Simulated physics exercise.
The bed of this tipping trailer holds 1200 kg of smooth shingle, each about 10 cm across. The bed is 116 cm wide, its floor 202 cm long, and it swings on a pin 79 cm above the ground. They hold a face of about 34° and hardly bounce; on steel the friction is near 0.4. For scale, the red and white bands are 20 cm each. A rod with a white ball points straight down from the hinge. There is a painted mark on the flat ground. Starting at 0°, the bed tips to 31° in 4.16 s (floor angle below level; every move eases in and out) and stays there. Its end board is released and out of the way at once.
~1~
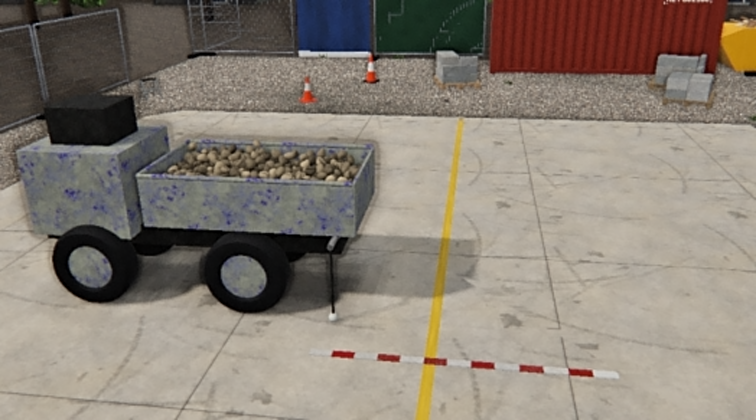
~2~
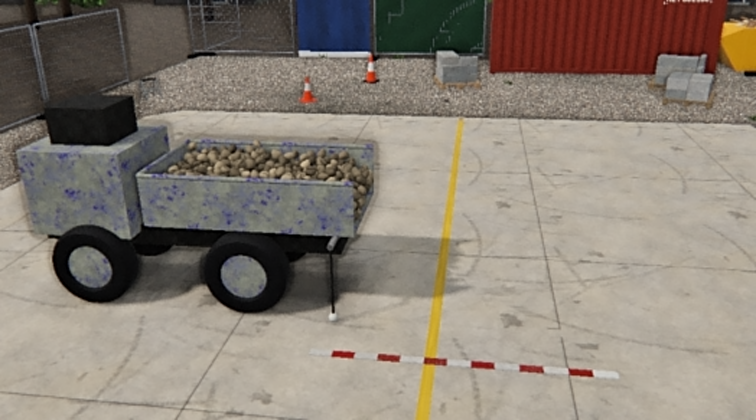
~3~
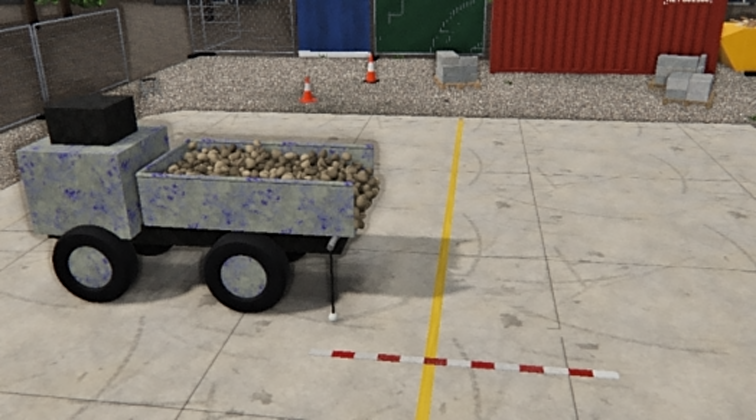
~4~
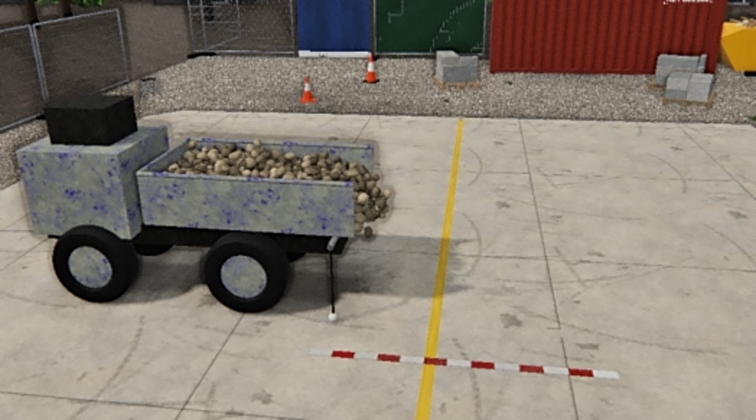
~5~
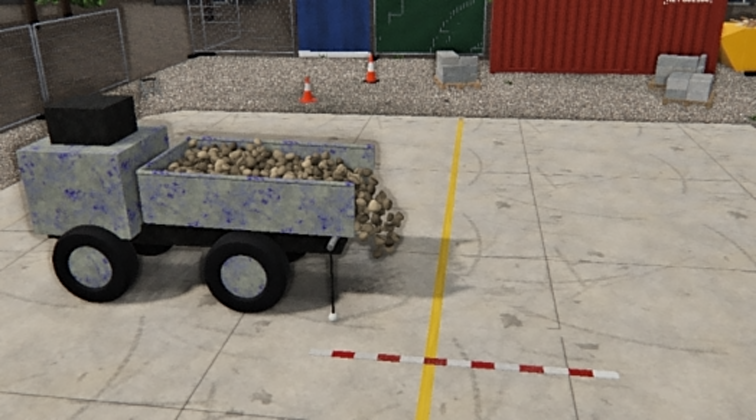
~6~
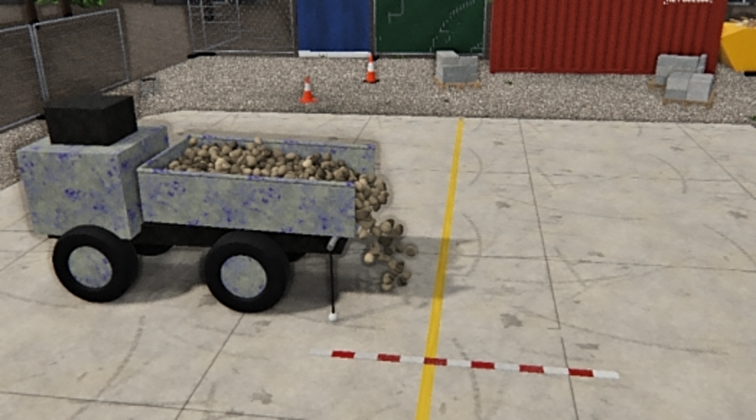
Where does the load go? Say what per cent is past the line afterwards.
Some 50 per cent of it.
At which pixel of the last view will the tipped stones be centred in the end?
Near (439, 285).
A little later the floor is at 26°; 52 % in the bed, 41 % short of the line, 7 % past the line; the foremost stones are at (508, 287).
Then the floor is at 31°; 3 % in the bed, 53 % short of the line, 43 % past the line; the foremost stones are at (563, 300).
Later still the floor is at 31°; 0 % in the bed, 50 % short of the line, 50 % past the line; the foremost stones are at (572, 304).
In the end the floor is at 31°; 0 % in the bed, 50 % short of the line, 50 % past the line; the foremost stones are at (574, 305).
